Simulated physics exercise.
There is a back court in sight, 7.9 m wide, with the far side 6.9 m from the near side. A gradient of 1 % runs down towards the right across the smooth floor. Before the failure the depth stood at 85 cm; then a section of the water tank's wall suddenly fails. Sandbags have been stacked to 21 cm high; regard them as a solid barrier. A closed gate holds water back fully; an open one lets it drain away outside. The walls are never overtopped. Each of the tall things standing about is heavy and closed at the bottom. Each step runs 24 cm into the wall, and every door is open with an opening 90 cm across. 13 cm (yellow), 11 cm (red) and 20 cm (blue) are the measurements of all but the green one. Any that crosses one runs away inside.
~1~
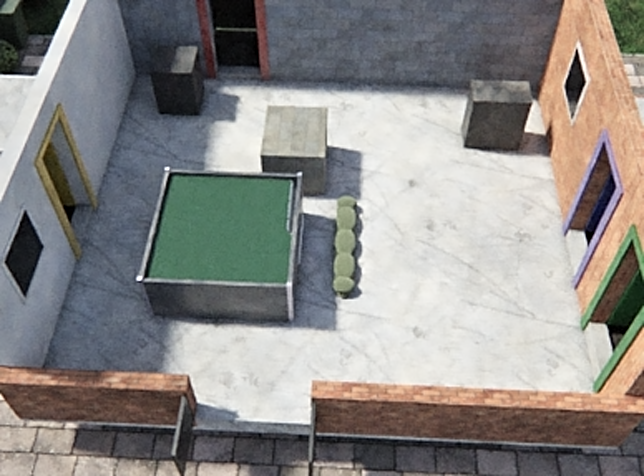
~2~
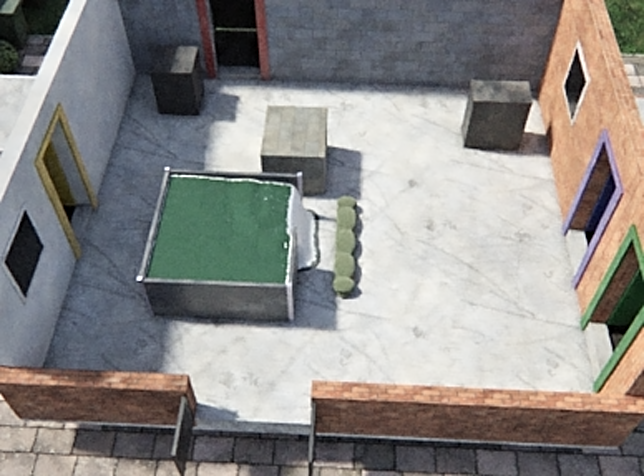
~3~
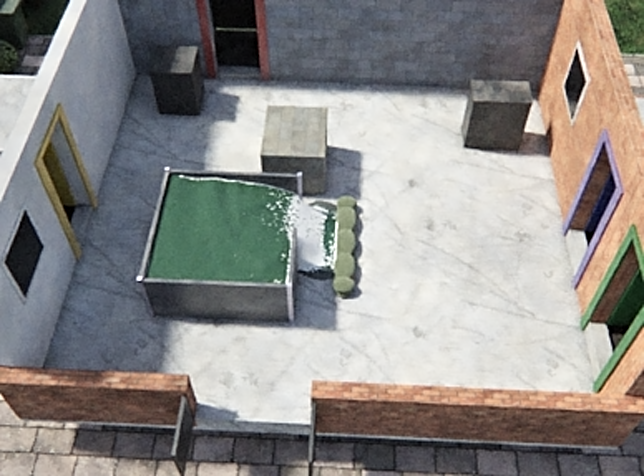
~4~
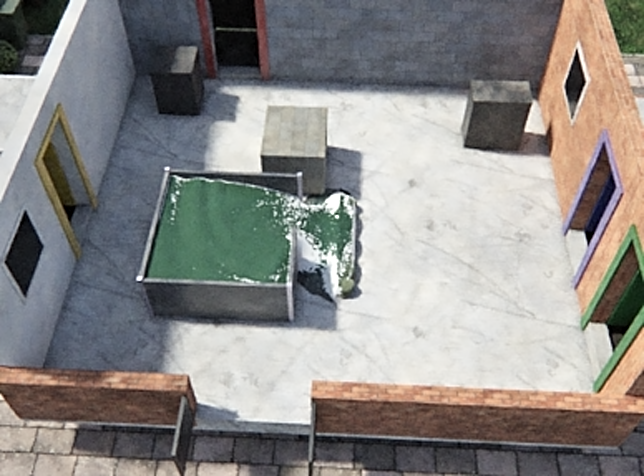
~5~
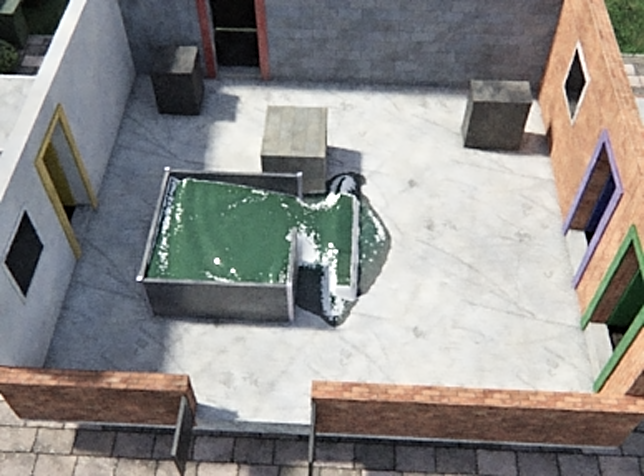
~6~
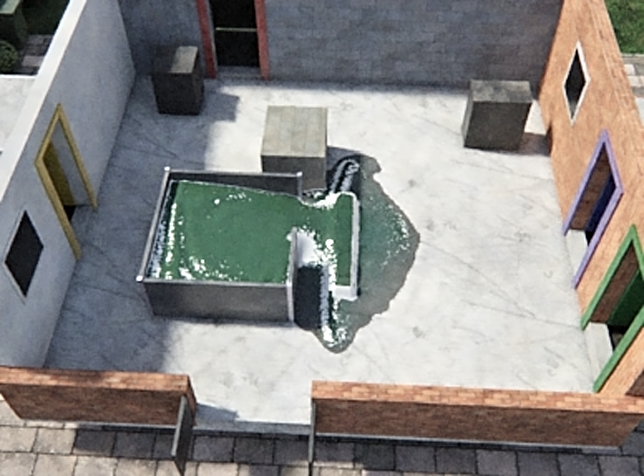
Green water pours out through the right side of a raised rectangular tank in a walled courtyard, reaches a short row of sandbags, then runs around both ends and spreads across the pale floor beyond as the tank's level drops slightly.
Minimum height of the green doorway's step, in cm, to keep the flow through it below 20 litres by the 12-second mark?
Roughly 10.5 cm.
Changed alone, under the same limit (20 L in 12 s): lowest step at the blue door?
Blue: 14.0 cm.
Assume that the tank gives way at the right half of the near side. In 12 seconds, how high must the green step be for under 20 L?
Required height: Approx. 13.5 cm.
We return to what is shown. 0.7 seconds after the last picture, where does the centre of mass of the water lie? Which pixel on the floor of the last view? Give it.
The balance point sits at roughly (273, 252).
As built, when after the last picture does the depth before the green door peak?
Around 1.8 s, give or take.
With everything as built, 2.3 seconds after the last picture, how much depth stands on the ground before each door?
Lab note, cm: Yellow 0; red 1; green 13; blue 16.
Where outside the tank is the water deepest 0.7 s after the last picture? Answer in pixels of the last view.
Check close to (328, 235).
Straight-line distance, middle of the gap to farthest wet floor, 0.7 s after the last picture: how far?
Roughly 4.2 metres.
Then, 0.7 s after the last picture water covers 35 % of the floor, deepest (58 cm) near (328, 235); it has not reached the green door.
Then, 2.3 s after the last picture water covers 60 % of the floor, deepest (38 cm) near (327, 243); 13 cm at the green door, 0 litres in over its 26 cm step.
Then, 11.3 s after the last picture water covers 90 % of the floor, deepest (12 cm) near (530, 92); 10 cm at the green door, 0 litres in over its 26 cm step.
At the green door as built, the water peaked near 16 cm, 1.9 s after the last picture.
Run again over the same 12 s with other heights there, 53 litres in over 8.5 cm, 13 litres over 11.5 cm. The limit of 20 litres is kept from about 10.5 cm up.
